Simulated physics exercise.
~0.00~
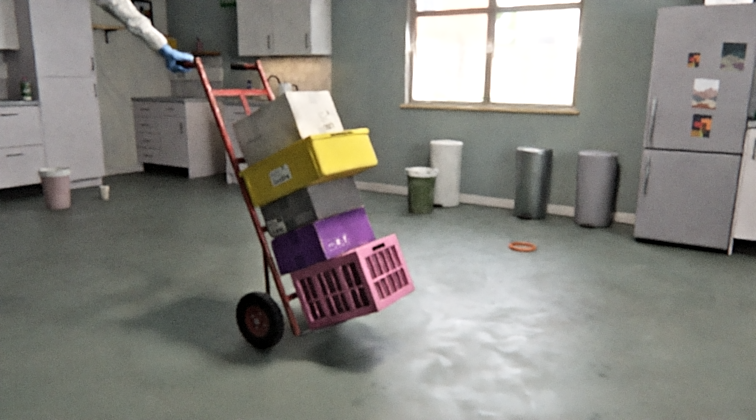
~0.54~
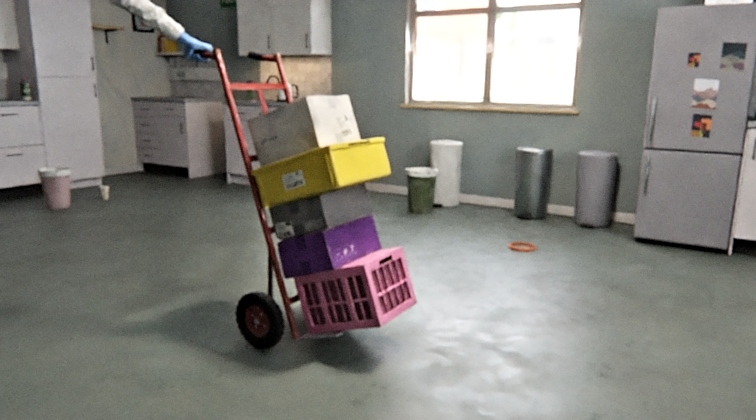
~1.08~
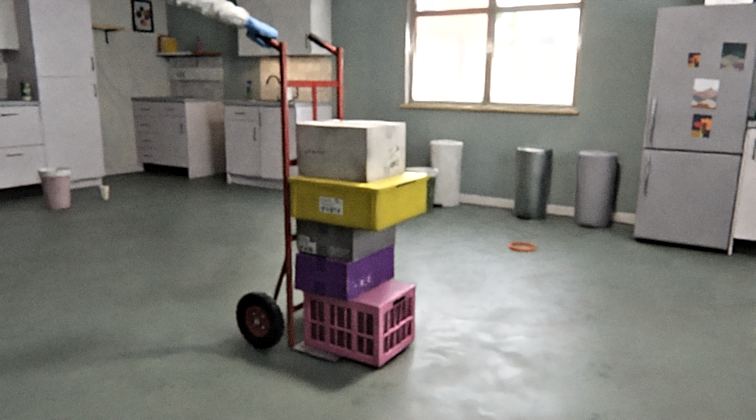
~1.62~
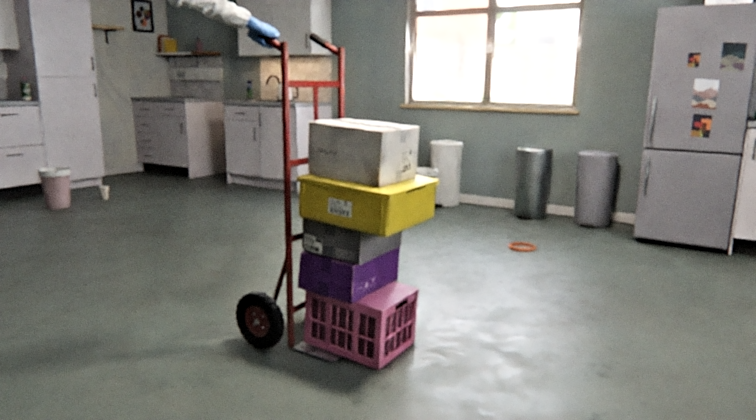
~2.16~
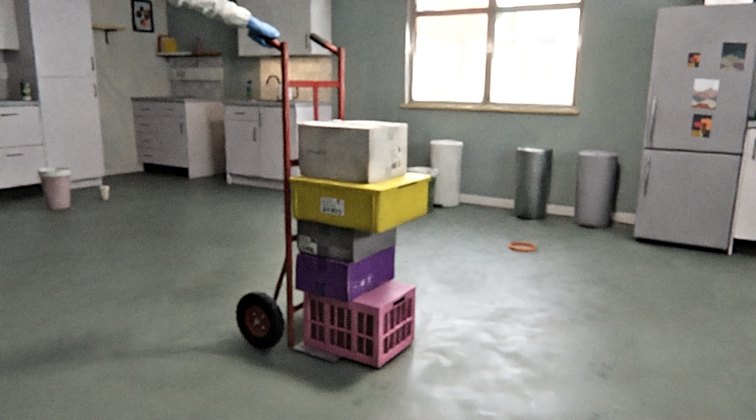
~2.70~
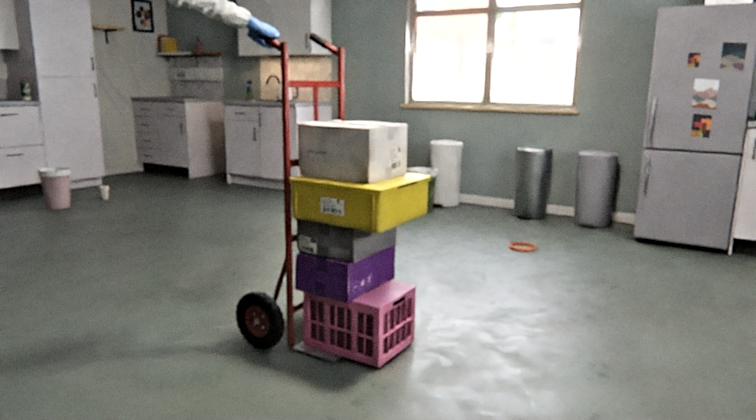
Red sack truck swinging upright under a gloved hand, its five unfastened boxes rocking slightly, then settling, all still stacked.
